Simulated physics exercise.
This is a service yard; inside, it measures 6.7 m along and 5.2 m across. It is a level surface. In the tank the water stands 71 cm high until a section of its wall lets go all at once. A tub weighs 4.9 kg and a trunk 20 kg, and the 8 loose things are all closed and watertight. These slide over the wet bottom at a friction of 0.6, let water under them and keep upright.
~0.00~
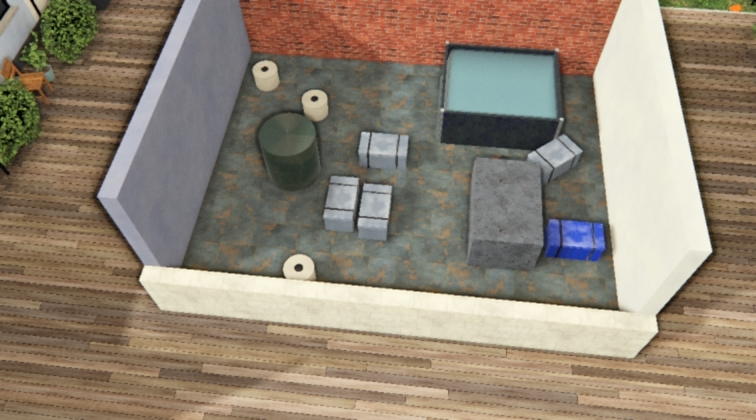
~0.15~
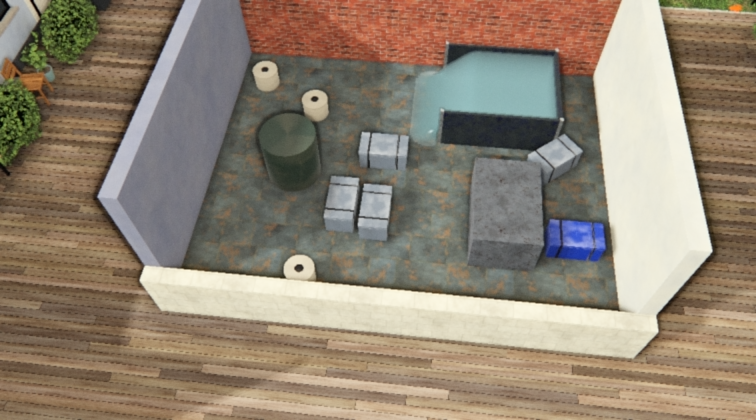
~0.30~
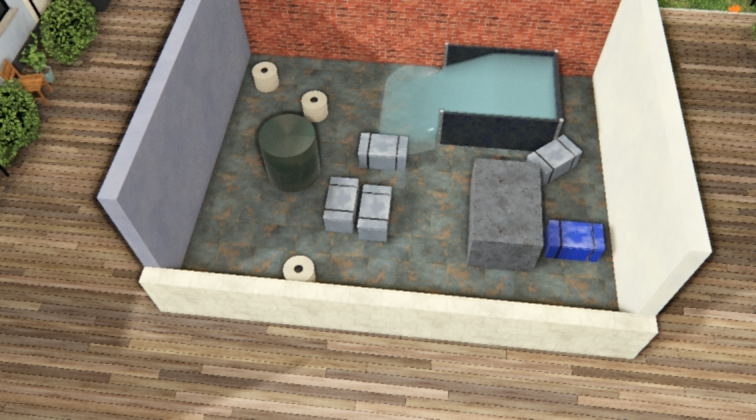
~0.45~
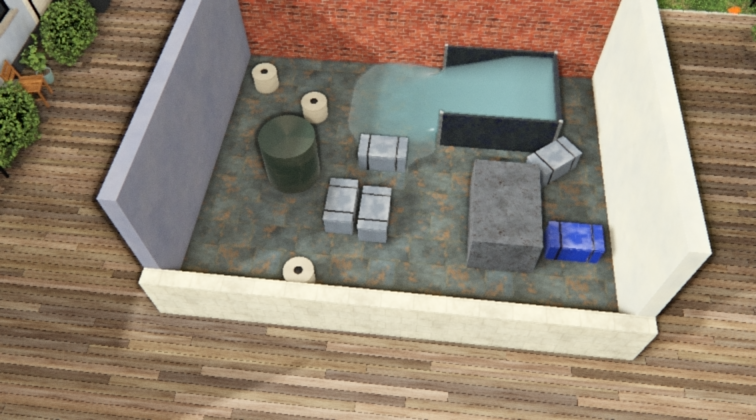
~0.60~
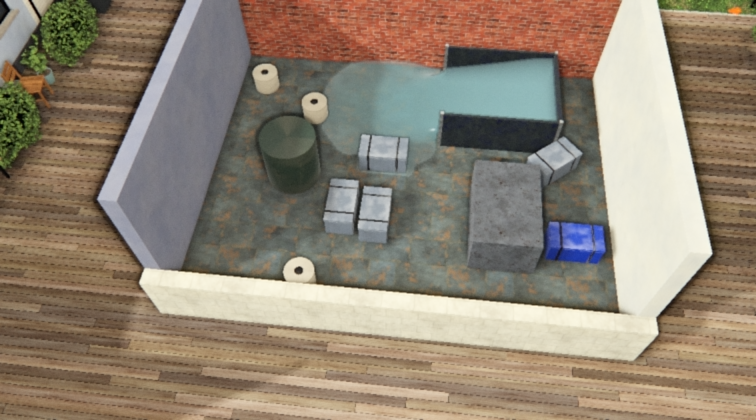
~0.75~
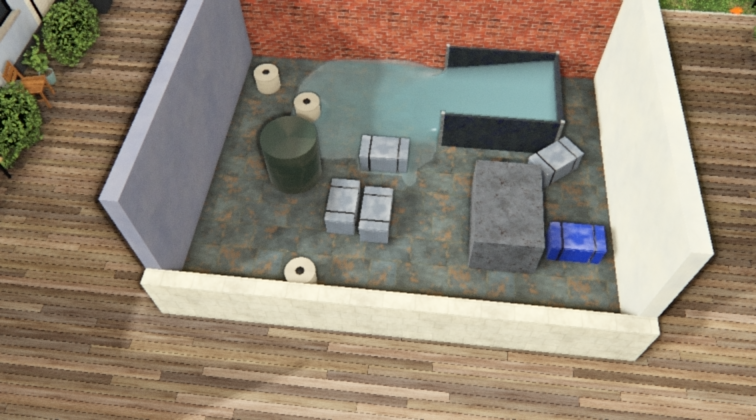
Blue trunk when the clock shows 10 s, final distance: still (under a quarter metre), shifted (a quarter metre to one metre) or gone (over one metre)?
Shifted.
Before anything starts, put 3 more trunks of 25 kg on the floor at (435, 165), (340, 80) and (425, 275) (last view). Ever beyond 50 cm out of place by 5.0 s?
Spot by spot, in turn: Falls short, exceeds it, falls short.
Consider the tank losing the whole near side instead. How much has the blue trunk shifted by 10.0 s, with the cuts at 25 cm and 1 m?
Note: Blue trunk swept well away.
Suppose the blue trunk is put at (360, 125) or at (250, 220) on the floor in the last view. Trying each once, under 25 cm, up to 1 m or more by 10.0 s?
Try one, it is swept a long way; try two, it is swept a long way.
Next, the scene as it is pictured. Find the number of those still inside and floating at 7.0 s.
6.
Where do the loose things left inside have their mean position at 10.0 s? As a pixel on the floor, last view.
That lands at roughly (480, 214).
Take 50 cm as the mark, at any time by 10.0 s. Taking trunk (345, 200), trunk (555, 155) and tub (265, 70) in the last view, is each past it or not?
Within the limit, then within the limit, then beyond the limit.
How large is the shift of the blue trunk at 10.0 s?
Some 60 cm, give or take.
After 2.0 s the blue trunk is near (578, 236), 0.0 m from its start, aground; 2 afloat.
After 4.5 s the blue trunk is near (578, 236), 0.0 m from its start, aground; 3 afloat.
After 7.0 s the blue trunk is near (578, 236), 0.0 m from its start, aground; 6 afloat.
After 10.0 s the blue trunk is near (571, 199), 0.7 m from its start, afloat; 8 afloat.
